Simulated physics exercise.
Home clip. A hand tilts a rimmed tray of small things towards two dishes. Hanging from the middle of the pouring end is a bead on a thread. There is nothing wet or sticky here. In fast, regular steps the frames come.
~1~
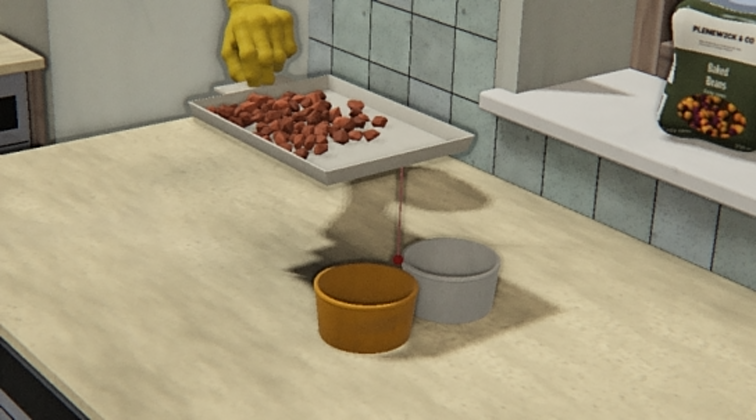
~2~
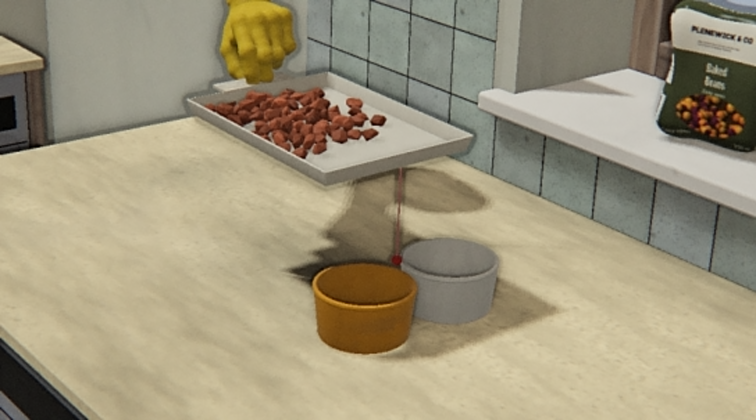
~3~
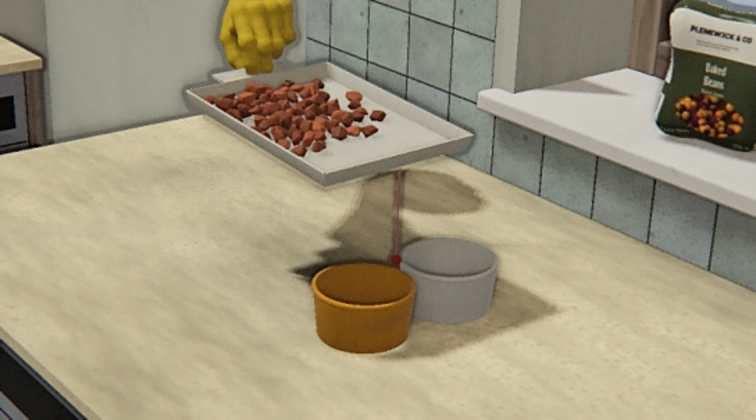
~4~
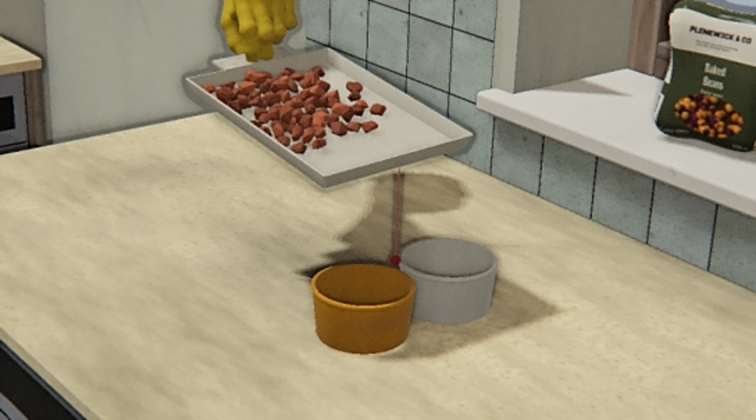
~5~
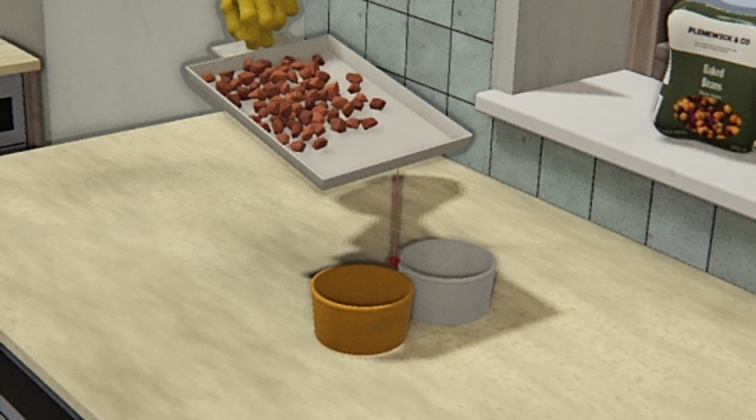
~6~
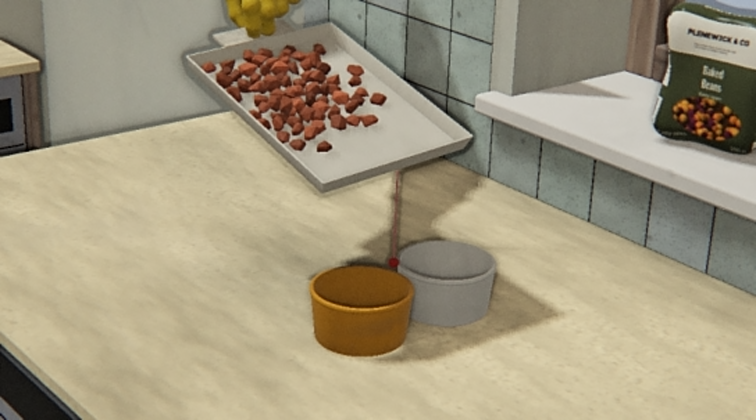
A yellow-gloved hand gradually tilting a tray of reddish chunks, its near left corner dipping lowest, above orange and grey dishes.
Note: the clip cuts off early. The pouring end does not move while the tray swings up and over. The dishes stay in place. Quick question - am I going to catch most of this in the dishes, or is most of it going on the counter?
Dishes miss most.
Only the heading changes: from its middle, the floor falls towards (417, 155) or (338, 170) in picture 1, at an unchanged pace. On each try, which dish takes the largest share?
Number one favours the right of the two; number two favours the left of the two.
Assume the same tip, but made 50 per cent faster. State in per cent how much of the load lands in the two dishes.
Roughly 20%.
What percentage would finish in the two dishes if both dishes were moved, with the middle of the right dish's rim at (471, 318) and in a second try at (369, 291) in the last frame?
About 10 per cent, then about 40 per cent.
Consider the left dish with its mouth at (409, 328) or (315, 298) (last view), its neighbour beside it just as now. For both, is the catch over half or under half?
Well, the minor share the first time and the minor share the second time.
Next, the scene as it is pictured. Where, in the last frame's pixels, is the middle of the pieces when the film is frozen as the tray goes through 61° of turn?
The middle of the load sits near (357, 160).
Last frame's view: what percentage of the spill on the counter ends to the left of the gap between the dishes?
40 %, roughly.
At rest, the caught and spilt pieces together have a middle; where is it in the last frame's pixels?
The centre comes to rest near (390, 358).
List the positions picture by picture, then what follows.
The first frame shows corners of the pouring end at (327, 169) and (468, 135), level; middle of the load at (294, 123), bits of crushed brick; left dish at (397, 323); right dish at (482, 294); bead on its thread at (398, 260).
The second frame shows corners of the pouring end at (326, 170) and (467, 135), level; middle of the load at (293, 121).
The third frame shows corners of the pouring end at (326, 170) and (466, 134), tipped barely, lowest at the left corner; middle of the load at (292, 115).
The fourth frame shows corners of the pouring end at (325, 173) and (466, 133), tipped a little, lowest at the left corner; middle of the load at (292, 107).
The fifth frame shows corners of the pouring end at (324, 176) and (466, 134), tipped a little, lowest at the left corner; middle of the load at (292, 100).
The sixth frame shows corners of the pouring end at (324, 179) and (466, 135), tipped clearly, lowest at the left corner; middle of the load at (292, 93); left dish at (392, 325); right dish at (477, 296).
Soon after the last picture, tray tipped steeply; most on the tray; a stray few outside both; a small part in the air.
A little later, tray tipped past a quarter turn; a small part on the tray; about a quarter in the left dish; about half outside both; a small part in the air.
Later still, tray tipped past a quarter turn; about a third in the left dish; about two thirds outside both.
At rest, tray tipped past a quarter turn; about a third in the left dish; none in the right dish; about two thirds outside both.
